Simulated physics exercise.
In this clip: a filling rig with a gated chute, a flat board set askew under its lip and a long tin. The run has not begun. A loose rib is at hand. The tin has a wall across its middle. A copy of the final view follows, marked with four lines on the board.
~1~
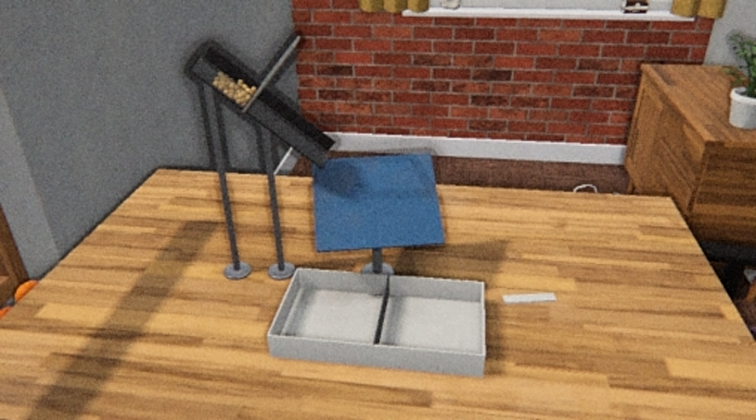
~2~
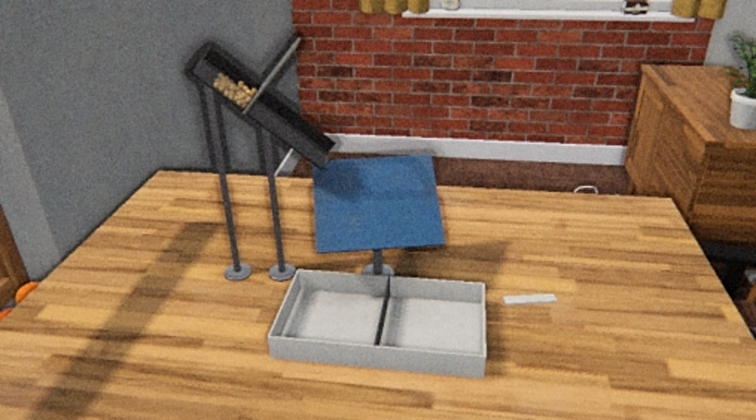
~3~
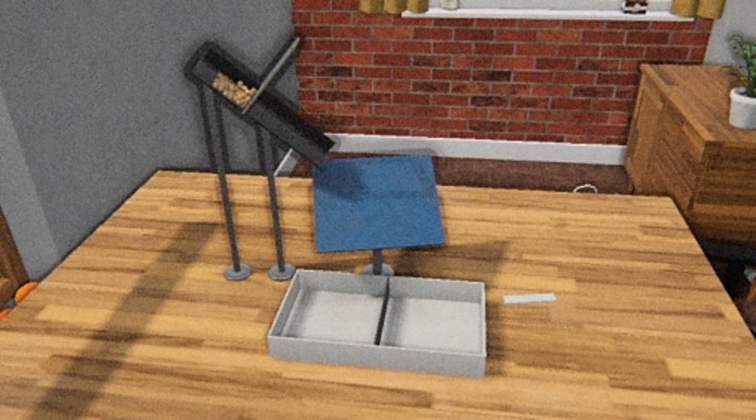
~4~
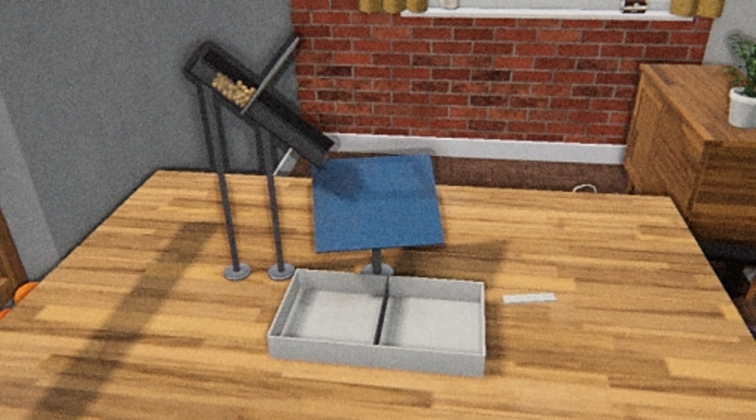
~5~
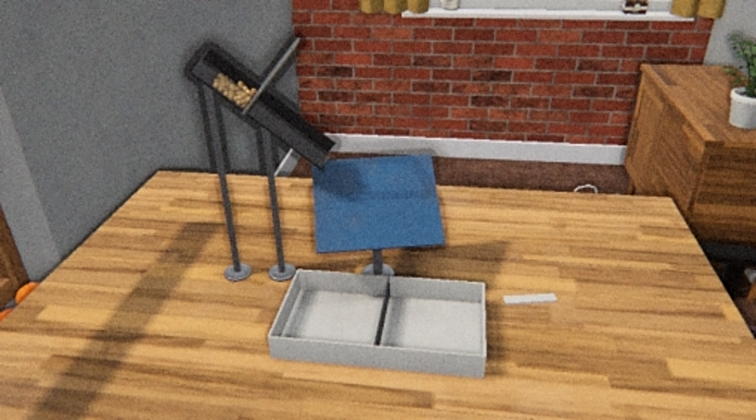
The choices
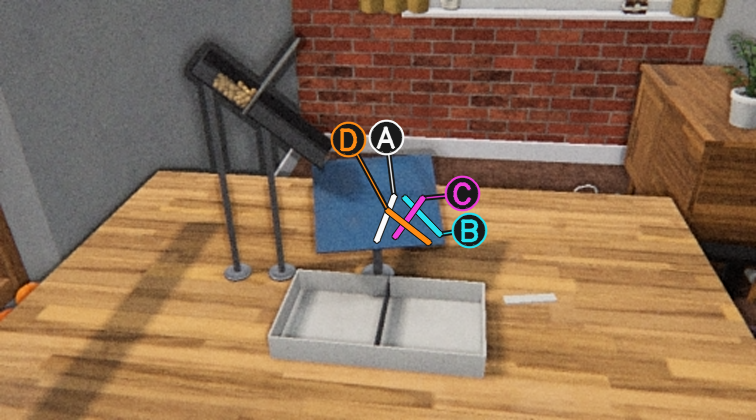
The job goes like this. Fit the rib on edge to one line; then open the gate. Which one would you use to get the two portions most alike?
Take C.
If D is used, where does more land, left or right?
The right half.
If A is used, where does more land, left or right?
The left half.
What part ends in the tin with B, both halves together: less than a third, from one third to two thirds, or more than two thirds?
Line B gives more than two thirds.
On the marked copy, line A from (394, 196) to (376, 240); line B from (404, 198) to (439, 234); line C from (422, 198) to (395, 236); line D from (388, 210) to (428, 242).
If A is chosen, of what is caught, nearly all in the left half, a small part in the right.
If B is chosen, of what is caught, a small part in the left half, most in the right.
If C is chosen, of what is caught, about a third in the left half, about two thirds in the right.
If D is chosen, of what is caught, about a quarter in the left half, most in the right.
